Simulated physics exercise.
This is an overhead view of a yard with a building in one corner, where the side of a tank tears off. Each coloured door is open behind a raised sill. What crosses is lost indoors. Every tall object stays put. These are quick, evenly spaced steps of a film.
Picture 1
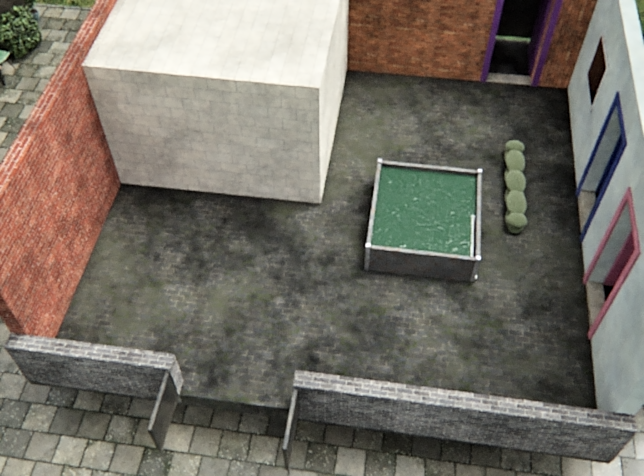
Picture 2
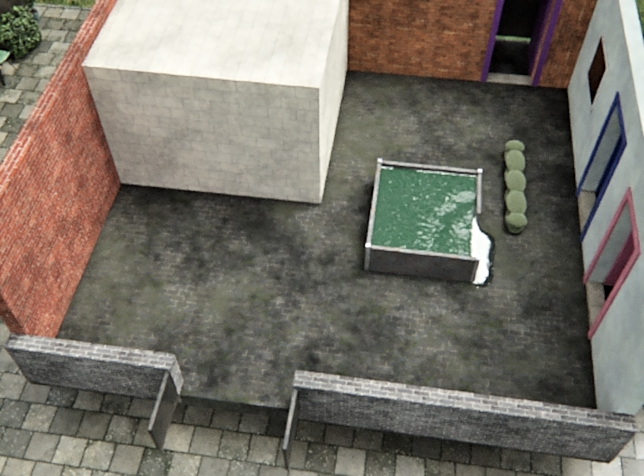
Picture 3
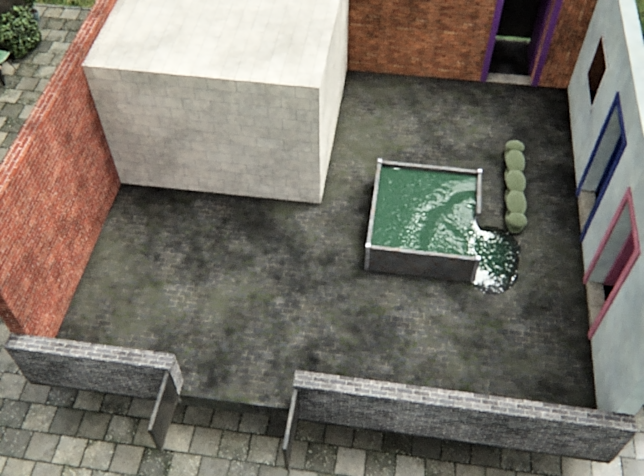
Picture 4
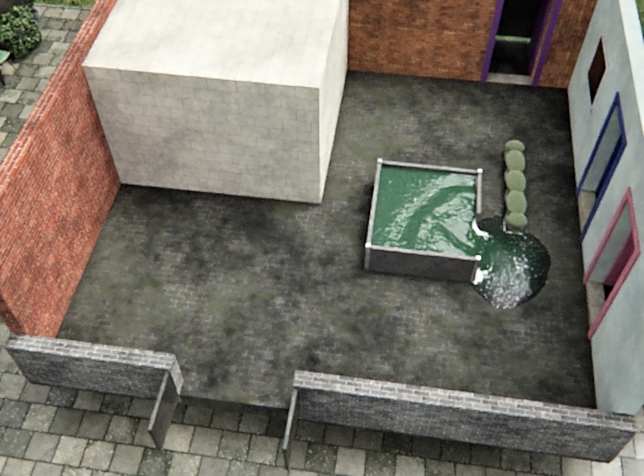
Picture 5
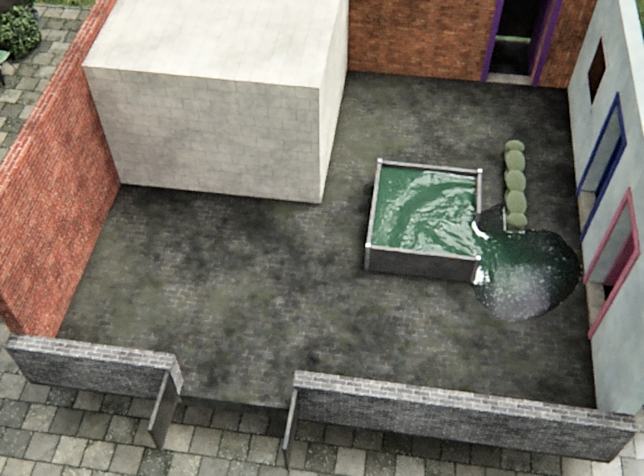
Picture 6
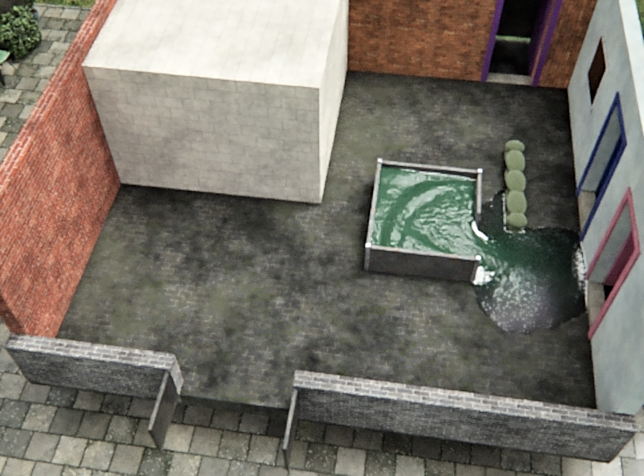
The clip opens on an overhead view of a walled yard with a pale block in one corner and a still, square tank of green water. The tank's right side gives way and water pours out, spreading across the dark paving in a widening pool past the round bushes to the right-hand wall.
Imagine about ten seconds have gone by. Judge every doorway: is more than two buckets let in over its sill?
My call: The purple door goes past two, the pink door goes past two, the blue door stays at two or fewer.
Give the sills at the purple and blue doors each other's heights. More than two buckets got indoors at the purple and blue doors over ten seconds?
My reading: The purple door takes less, the blue door passes that mark.
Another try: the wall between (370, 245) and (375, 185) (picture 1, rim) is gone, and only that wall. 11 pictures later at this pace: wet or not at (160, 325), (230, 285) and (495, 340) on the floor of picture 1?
Submerged, submerged, bone-dry.
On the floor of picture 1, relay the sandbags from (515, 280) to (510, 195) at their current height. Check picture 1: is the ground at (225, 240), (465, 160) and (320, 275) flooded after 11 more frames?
Taking the three spots in order: Untouched, swamped, untouched.
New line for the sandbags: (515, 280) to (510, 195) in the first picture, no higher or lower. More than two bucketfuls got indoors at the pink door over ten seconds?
My call is that the pink door never gets there.
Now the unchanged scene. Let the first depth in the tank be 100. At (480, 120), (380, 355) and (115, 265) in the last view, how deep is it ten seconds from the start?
Around 4, 6 and 8 percent, in that order.
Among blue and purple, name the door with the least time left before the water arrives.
Result: The door marked blue.
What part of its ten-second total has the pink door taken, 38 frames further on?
Some 100 in a hundred.
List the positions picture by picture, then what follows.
The tank at (426, 211) is whole and still, in the first frame.
The front is at (484, 282), out from the gap at (473, 249), in the second frame.
Water pours out at (472, 251) and has run to (507, 285), in the third frame.
The front is at (543, 253), out from the gap at (472, 251), in the fourth frame.
The front is at (575, 274), out from the gap at (472, 251), in the fifth frame.
Water pours out at (472, 251) and has run to (585, 306), in the sixth frame.
A moment on, water covers 10 % of the floor; the purple door not reached, the pink door under two buckets in, the blue door wet at the sill, nothing in.
Next, water covers 15 % of the floor; the purple door not reached, the pink door over two buckets in, the blue door wet at the sill, nothing in.
Then, water covers 25 % of the floor; the purple door wet at the sill, nothing in, the pink door far over two buckets in, the blue door wet at the sill, nothing in.
Later, water covers 50 % of the floor; the purple door over two buckets in, the pink door far over two buckets in, the blue door wet at the sill, nothing in.
In the end, water covers 80 % of the floor; the purple door over two buckets in, the pink door far over two buckets in, the blue door wet at the sill, nothing in.
